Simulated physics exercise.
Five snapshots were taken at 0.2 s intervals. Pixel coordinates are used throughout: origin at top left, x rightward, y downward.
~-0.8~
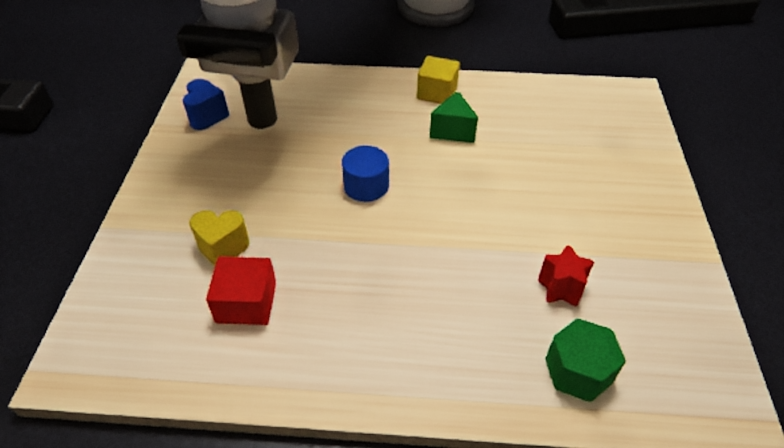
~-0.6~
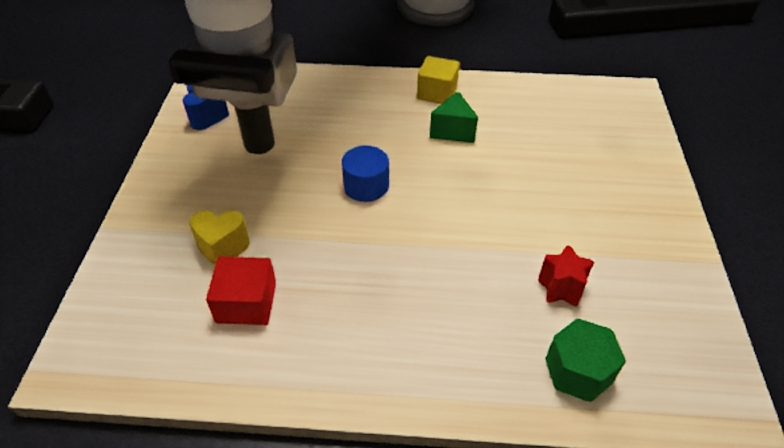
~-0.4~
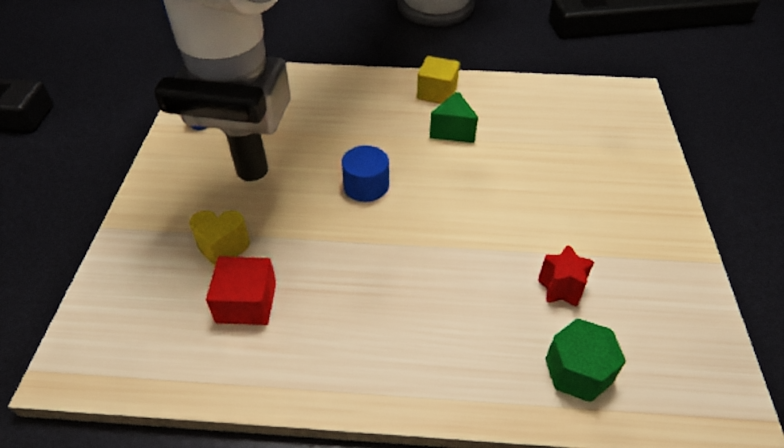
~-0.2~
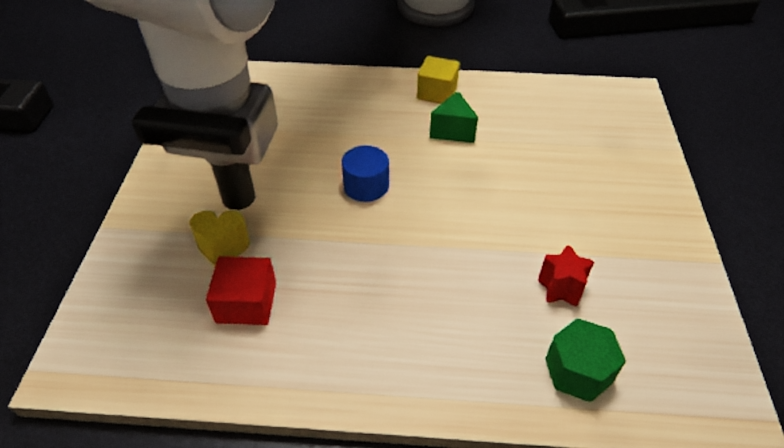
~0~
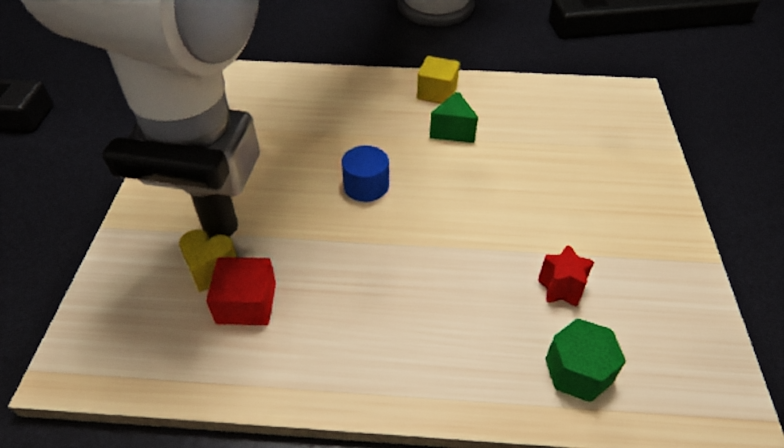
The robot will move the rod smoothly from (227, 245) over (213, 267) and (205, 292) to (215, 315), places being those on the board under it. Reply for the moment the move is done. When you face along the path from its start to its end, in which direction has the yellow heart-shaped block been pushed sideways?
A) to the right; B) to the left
I'll go with A - to the right.
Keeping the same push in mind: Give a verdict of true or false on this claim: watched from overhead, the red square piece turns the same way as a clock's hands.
That claim is false.
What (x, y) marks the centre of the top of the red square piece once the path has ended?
Its top middle will sit at (244, 314).
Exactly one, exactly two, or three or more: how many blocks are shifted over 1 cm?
Once the path ends, two blocks will have shifted.
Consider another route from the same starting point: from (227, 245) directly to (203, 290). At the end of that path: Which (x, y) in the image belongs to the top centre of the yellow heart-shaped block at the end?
For the centre of its top, I'd go with (169, 293).
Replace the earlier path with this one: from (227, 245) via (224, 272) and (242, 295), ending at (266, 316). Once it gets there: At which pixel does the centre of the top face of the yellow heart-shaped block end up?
I expect it at (187, 276).
What follows on the original path. Halfway along, rod at (200, 263); yellow heart-shaped block at (177, 284); red square piece at (233, 297), turned 50° anticlockwise.
At the end, rod at (209, 298); yellow heart-shaped block at (169, 309), turned 45° clockwise; red square piece at (244, 314), turned 70° anticlockwise.
